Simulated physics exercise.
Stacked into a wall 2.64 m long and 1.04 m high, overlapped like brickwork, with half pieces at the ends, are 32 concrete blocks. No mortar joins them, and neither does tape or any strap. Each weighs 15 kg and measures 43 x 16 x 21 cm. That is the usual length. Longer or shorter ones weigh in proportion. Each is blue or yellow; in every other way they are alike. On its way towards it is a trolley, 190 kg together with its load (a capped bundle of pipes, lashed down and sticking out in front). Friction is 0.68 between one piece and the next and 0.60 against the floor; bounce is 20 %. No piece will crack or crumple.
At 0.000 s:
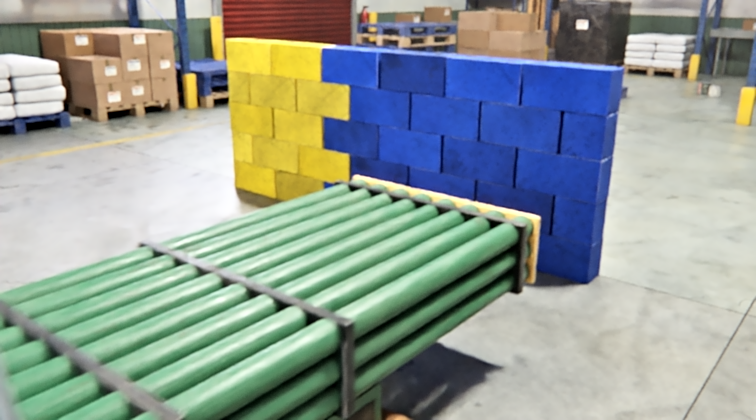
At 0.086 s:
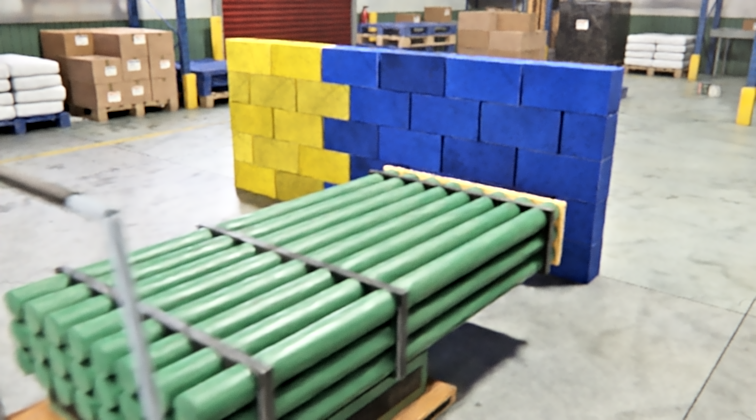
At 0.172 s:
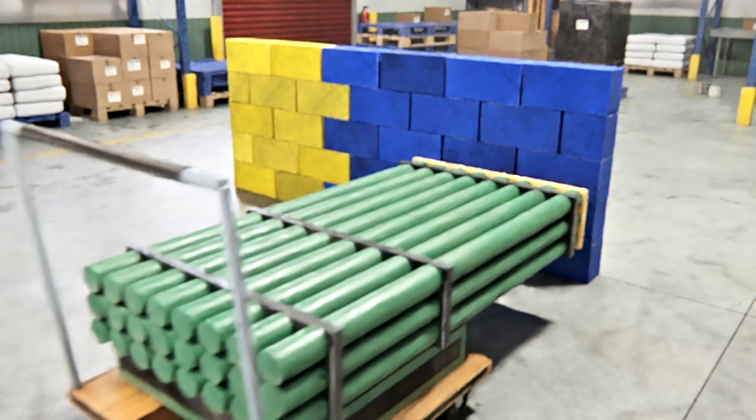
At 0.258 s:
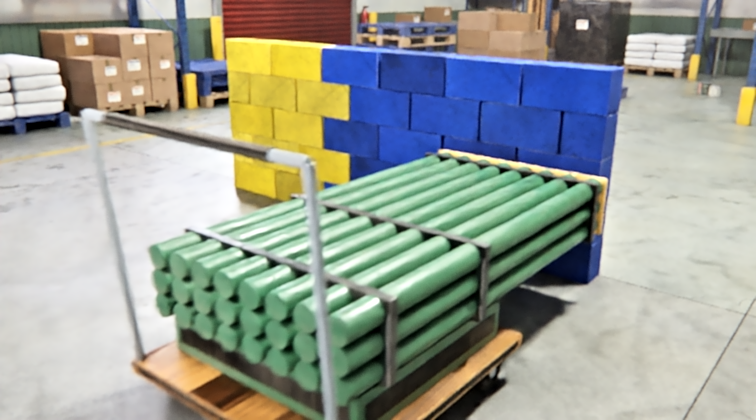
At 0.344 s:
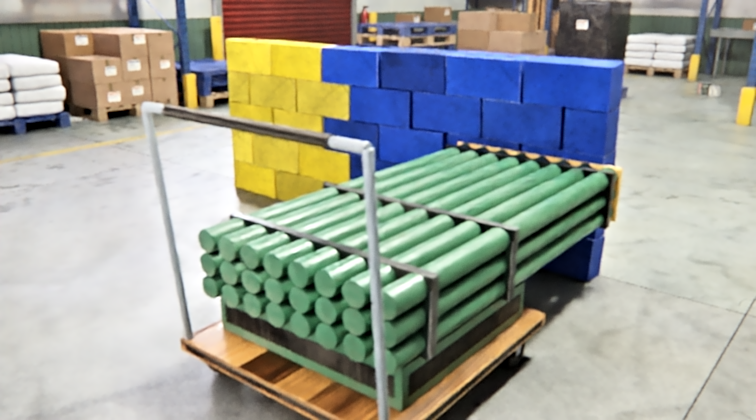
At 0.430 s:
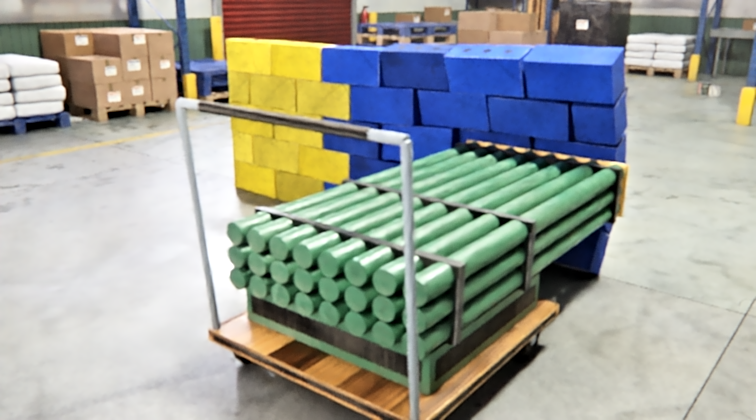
In a warehouse with boxes and white sacks on pallets behind, a fixed, slightly raised view looks across a pale concrete floor. A wall of stacked blocks, yellow at the left and blue at the right, stands beyond a wooden trolley carrying strapped green pipes. The trolley rolls away toward the right, its pipes' capped front end pushes into the blue section, and blue blocks shift and lean backward.
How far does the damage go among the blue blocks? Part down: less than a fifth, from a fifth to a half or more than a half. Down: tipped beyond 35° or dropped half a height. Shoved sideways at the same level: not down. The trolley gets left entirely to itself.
It adds up to beyond one half.
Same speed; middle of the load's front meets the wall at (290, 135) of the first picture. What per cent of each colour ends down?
The yellow ones would be 90 per cent down and the blue ones 20 per cent.
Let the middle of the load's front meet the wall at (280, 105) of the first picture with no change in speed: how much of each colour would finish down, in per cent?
You'd end up with yellow at 80 and blue at 20 percent down.
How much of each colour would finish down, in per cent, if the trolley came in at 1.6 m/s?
The yellow would finish 0 in a hundred down, the blue 80 in a hundred.
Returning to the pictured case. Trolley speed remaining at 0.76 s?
0.9 m/s.
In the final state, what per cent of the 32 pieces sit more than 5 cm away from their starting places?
It comes to 50 percent shifted.
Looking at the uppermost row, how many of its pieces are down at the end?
That makes 4 in total.
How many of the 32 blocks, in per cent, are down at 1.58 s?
It's 50 percent at that point.
After 0.54 s, load 29 cm past the wall's line, still rolling; 7 of the 20 blue blocks down (7 of 32 in all colours); top blue block leaning 34°.
After 0.76 s, load 52 cm past the wall's line, still rolling; 10 of the 20 blue blocks down (10 of 32 in all colours); top blue block on its side.
After 1.10 s, load 83 cm past the wall's line, still rolling; 16 of the 20 blue blocks down (16 of 32 in all colours); top blue block on its side.
After 1.58 s, load 99 cm past the wall's line, still rolling; 16 of the 20 blue blocks down (16 of 32 in all colours); top blue block on its side.
At rest (3.5 s), load 78 cm past the wall's line, stopped; 16 of the 20 blue blocks down (16 of 32 in all colours); top blue block on its side; top yellow block unmoved. That is 80 per cent. As the last picture would show them, middles, top blue block near (495, 123), top yellow block near (304, 61).
